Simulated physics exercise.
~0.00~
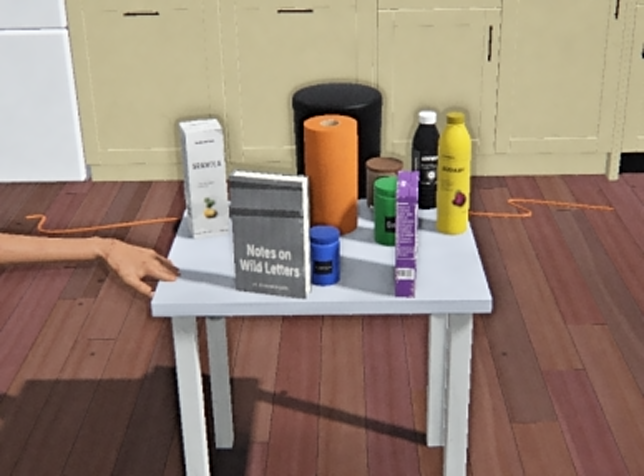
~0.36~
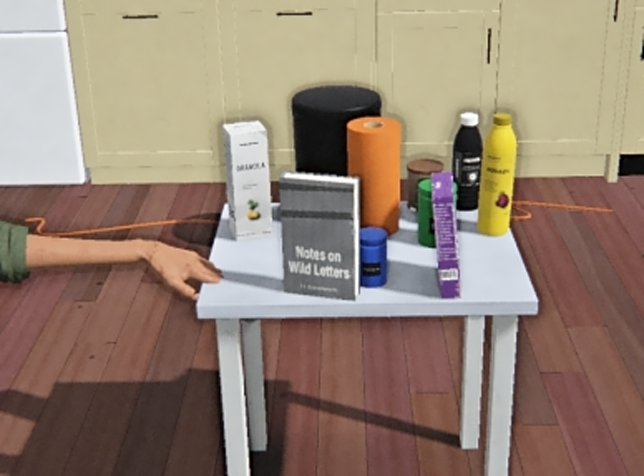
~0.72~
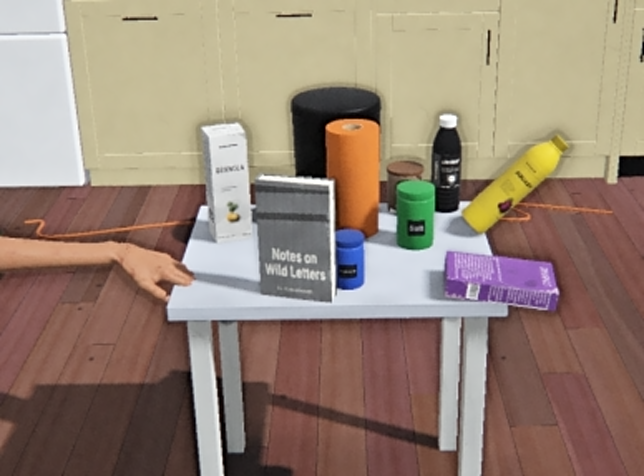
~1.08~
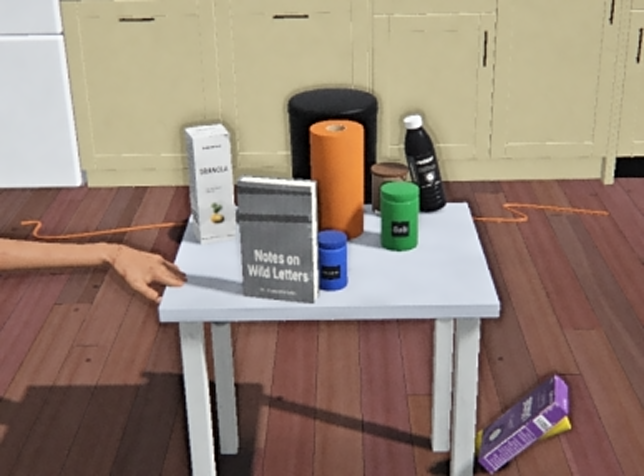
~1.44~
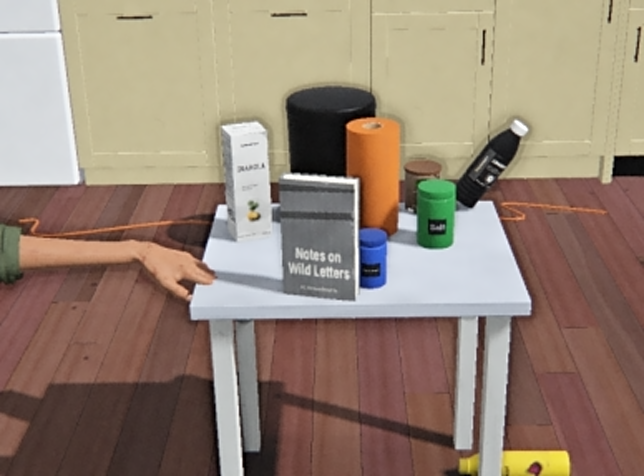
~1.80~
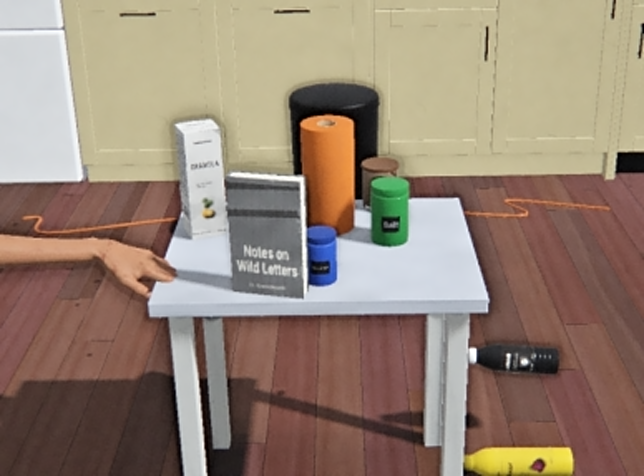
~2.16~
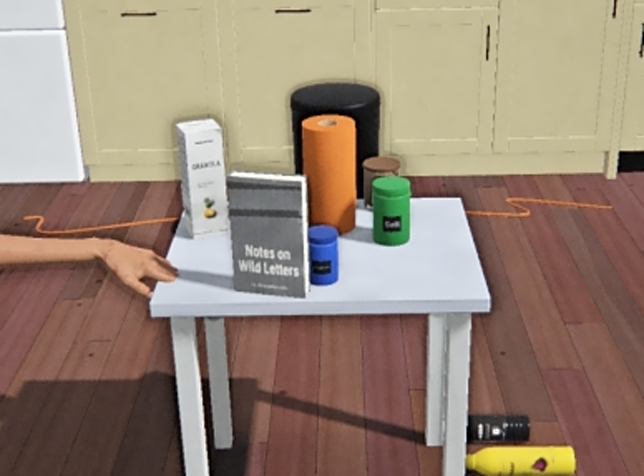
A hand jerked a small white table right and back repeatedly, toppling the purple packet and yellow bottle off the right side, then the black bottle, while the grey book, jars, carton, tin and orange roll stayed standing on top.
